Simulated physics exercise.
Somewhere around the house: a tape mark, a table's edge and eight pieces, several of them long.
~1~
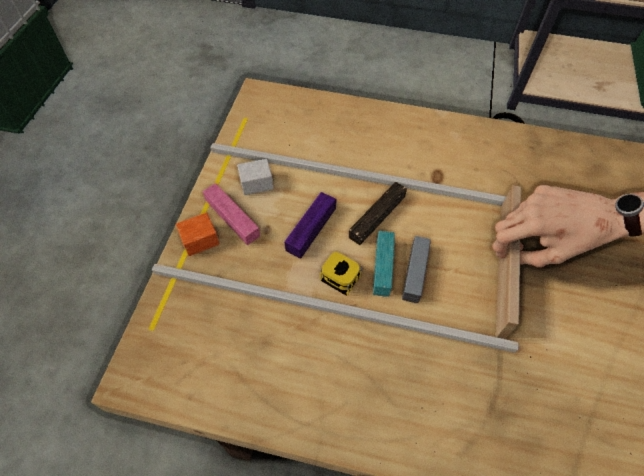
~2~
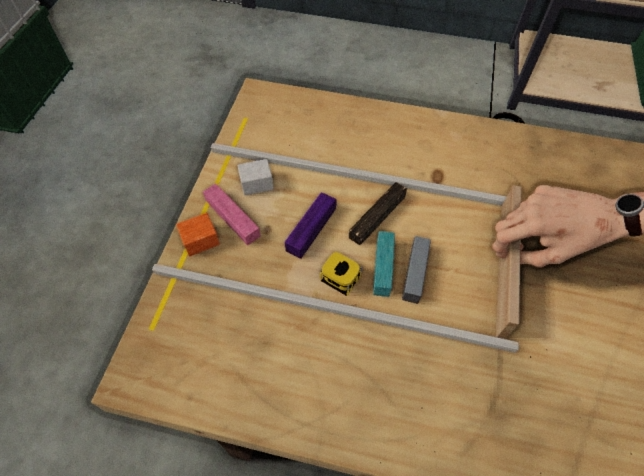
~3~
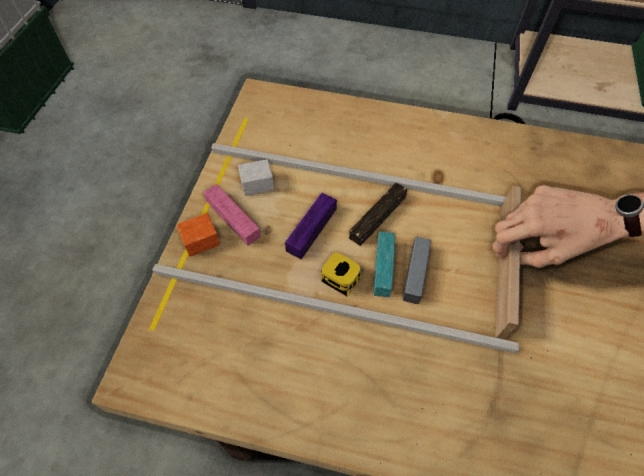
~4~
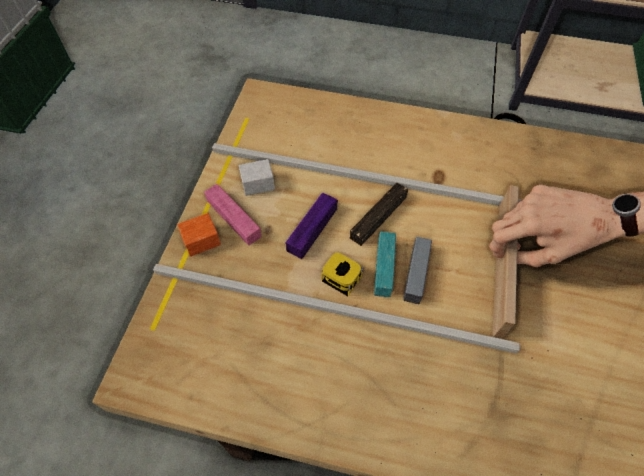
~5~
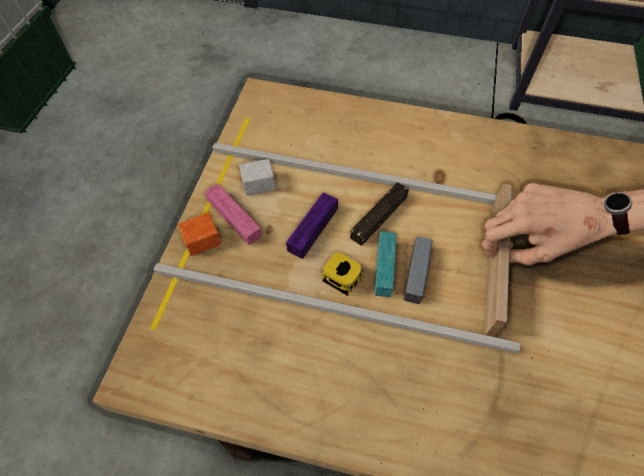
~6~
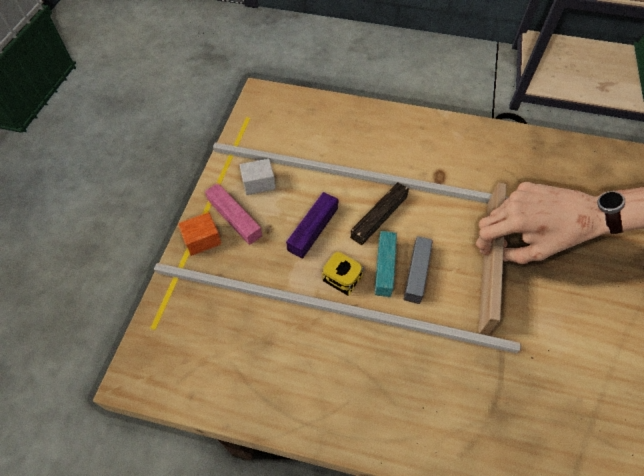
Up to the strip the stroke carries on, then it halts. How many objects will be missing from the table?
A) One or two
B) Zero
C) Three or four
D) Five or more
The answer is D.
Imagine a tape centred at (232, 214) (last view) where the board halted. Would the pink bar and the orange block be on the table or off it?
As for the pink bar, it is not retained; as for the orange block, it is not retained.
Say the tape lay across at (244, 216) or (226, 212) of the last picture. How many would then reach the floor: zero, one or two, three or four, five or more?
Going one tape after another, I'd say one to two for the first and either three or four for the second.
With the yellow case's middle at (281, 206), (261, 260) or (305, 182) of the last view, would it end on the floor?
In that order, it drops off; is lost; comes down.
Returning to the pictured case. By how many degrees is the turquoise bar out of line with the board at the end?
About 0° out of line.
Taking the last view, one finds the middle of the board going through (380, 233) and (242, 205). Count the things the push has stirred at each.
So 4, and at the other place 8.
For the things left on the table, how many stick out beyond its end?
2.
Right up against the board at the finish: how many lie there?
The count in contact is 2.
A little later, none off yet; orange block at rest near (200, 234); pink bar at rest near (233, 213); white block at rest near (258, 177).
Next, none off yet; orange block at rest near (200, 234); pink bar moving near (227, 213); white block at rest near (257, 175).
Later still, none off yet; orange block tilted well over near (150, 245); pink bar shifted about its own width near (179, 210); white block shifted about its own width near (226, 160).
When it is over, the number that fall off is five or more; down, yellow case, purple stick, white block, pink bar and orange block.
